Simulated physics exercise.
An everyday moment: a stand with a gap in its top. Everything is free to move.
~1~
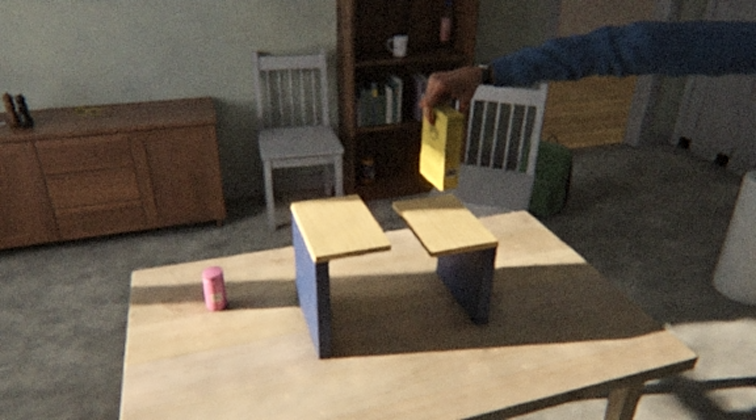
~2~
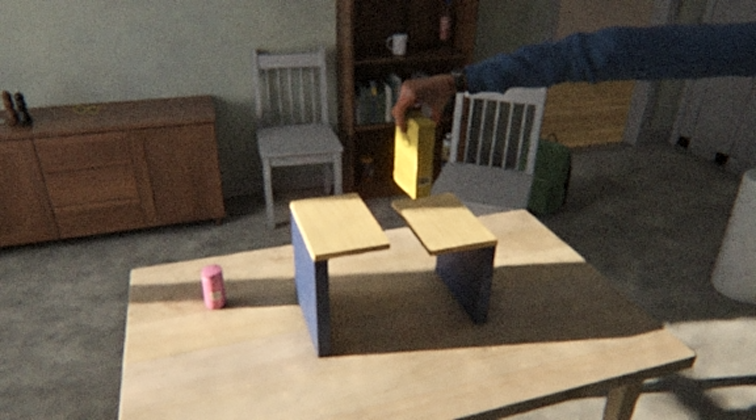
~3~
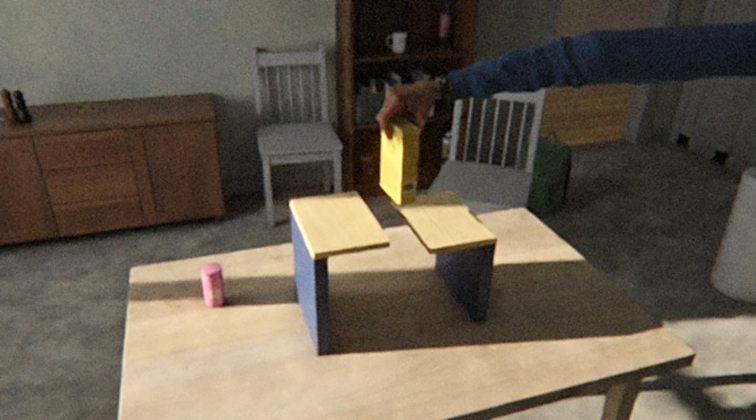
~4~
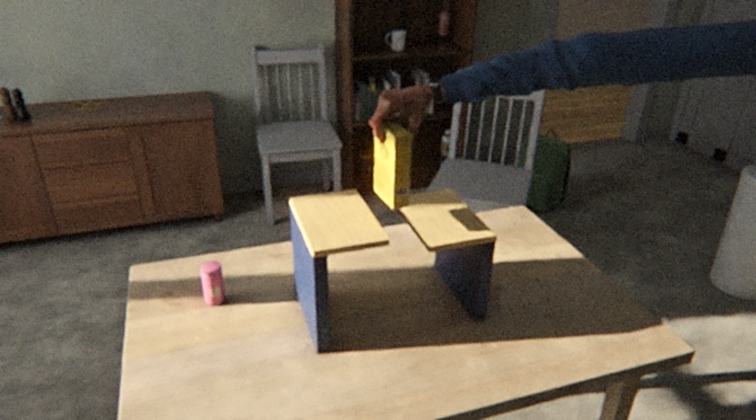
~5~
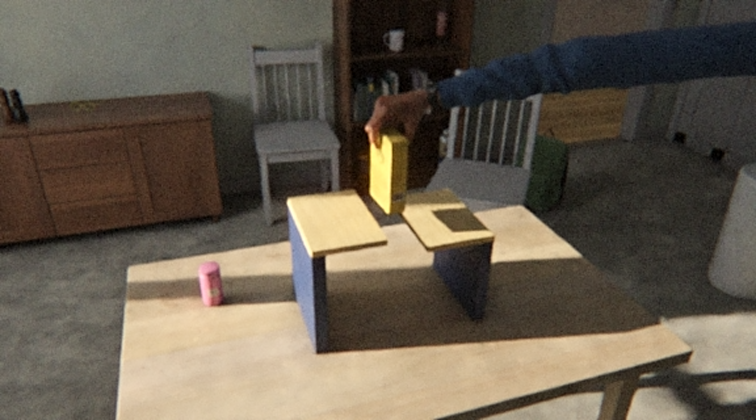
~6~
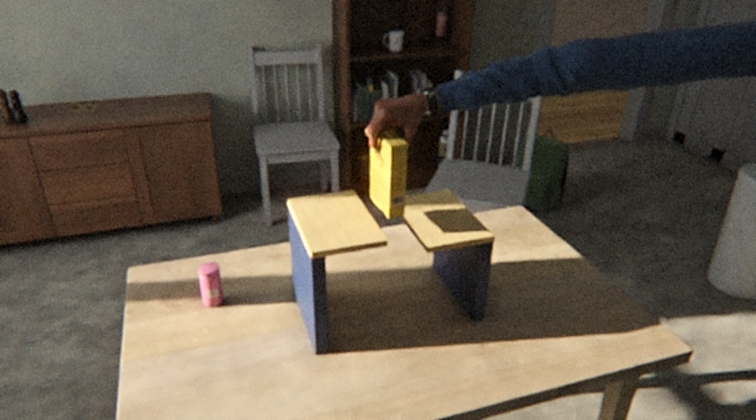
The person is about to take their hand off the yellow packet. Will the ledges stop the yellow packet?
The packet goes down the gap.
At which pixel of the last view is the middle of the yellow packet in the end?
Around (385, 277).
Then, 0.20 s later than the last frame, yellow packet moved a little near (388, 192).
Then, 0.30 s later than the last frame, yellow packet moved well along near (386, 250).
Then, 0.40 s later than the last frame, yellow packet moved well along near (385, 270).
When it is over, moved from the start, yellow packet; pink shaker as before. End places, in pixels of the last picture, yellow packet near (385, 277). The packet reaches the table.
